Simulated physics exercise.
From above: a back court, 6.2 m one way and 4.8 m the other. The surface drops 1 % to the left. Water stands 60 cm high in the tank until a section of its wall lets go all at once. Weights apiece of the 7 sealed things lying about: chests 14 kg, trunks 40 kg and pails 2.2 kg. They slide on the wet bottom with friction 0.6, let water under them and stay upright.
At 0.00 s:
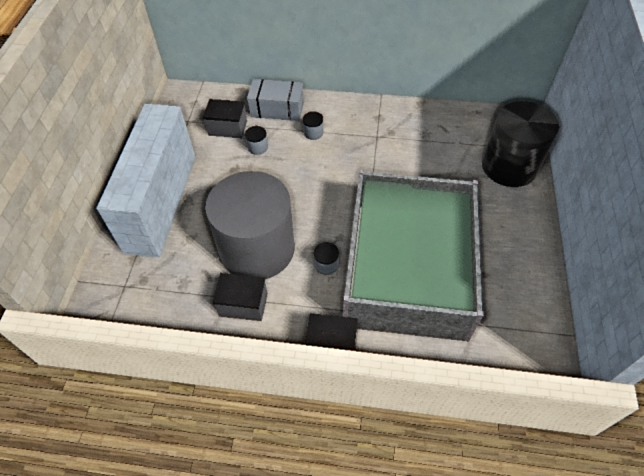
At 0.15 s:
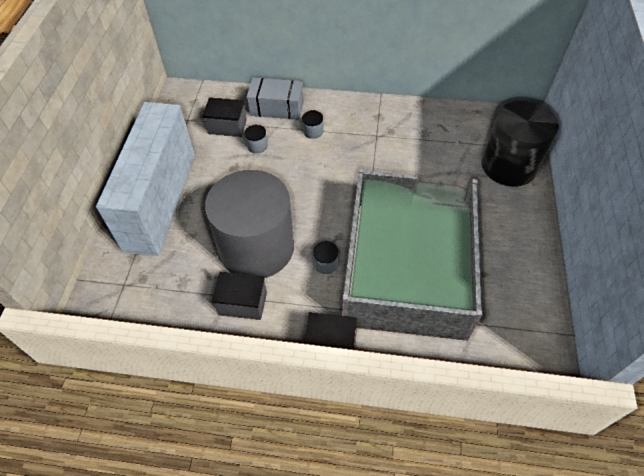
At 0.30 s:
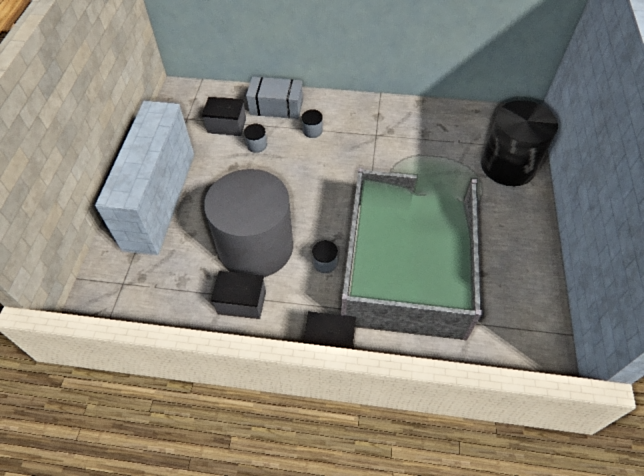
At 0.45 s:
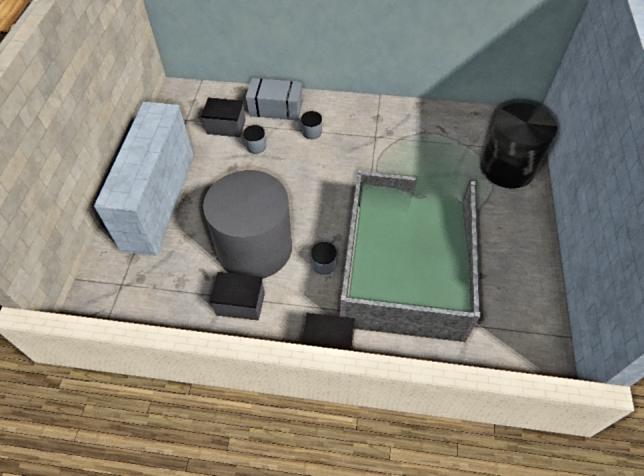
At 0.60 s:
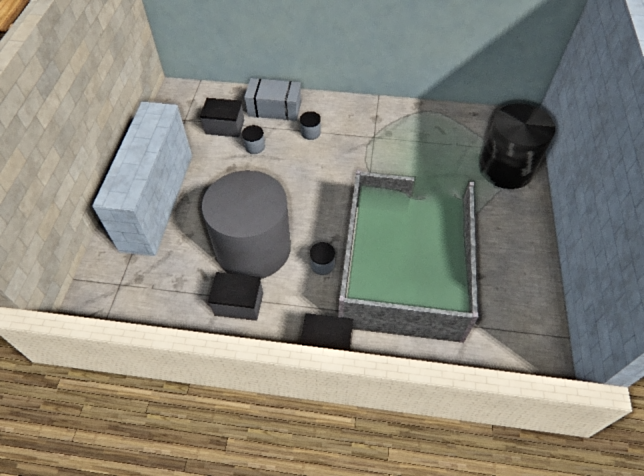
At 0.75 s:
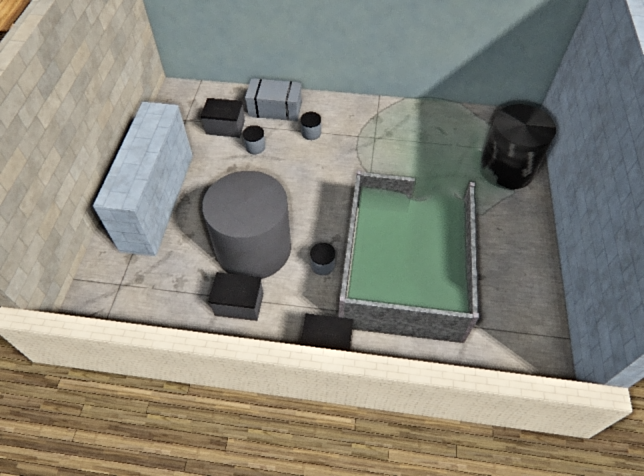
Green water fills a stone-edged rectangular basin right of centre in a walled back court, seen from above at an angle. A fat grey cylinder stands mid-court, with a pale blue block to its left, dark boxes and small pails around it, and a black barrel at upper right. The basin's far wall opens and water spreads outward in a thin, rounded sheet towards the barrel, while the boxes and pails stay put.
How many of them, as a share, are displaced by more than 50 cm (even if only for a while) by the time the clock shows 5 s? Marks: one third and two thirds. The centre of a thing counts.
Share: Not even a third.
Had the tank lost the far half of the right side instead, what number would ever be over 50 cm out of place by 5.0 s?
In that case 4 of them.
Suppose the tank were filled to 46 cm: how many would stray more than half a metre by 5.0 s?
Then 2.
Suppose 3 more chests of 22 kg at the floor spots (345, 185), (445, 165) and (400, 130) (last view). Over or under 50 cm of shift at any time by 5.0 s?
In that order: Less, more, past it.
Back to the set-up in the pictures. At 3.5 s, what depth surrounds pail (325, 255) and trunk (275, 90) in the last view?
About 0 and 6 cm.
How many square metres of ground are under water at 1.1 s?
About 7.5 m2.
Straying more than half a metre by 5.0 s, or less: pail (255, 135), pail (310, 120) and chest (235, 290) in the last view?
In that order: Over, more, short of it.
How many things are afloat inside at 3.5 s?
0 of them.
After 1.1 s 0 of 7 are over 50 cm from their spots; 0 afloat.
After 2.2 s 0 of 7 are over 50 cm from their spots; 0 afloat.
After 3.5 s 1 of 7 are over 50 cm from their spots; 0 afloat.
After 5.0 s 2 of 7 are over 50 cm from their spots, and 2 have been at some point; 1 afloat.
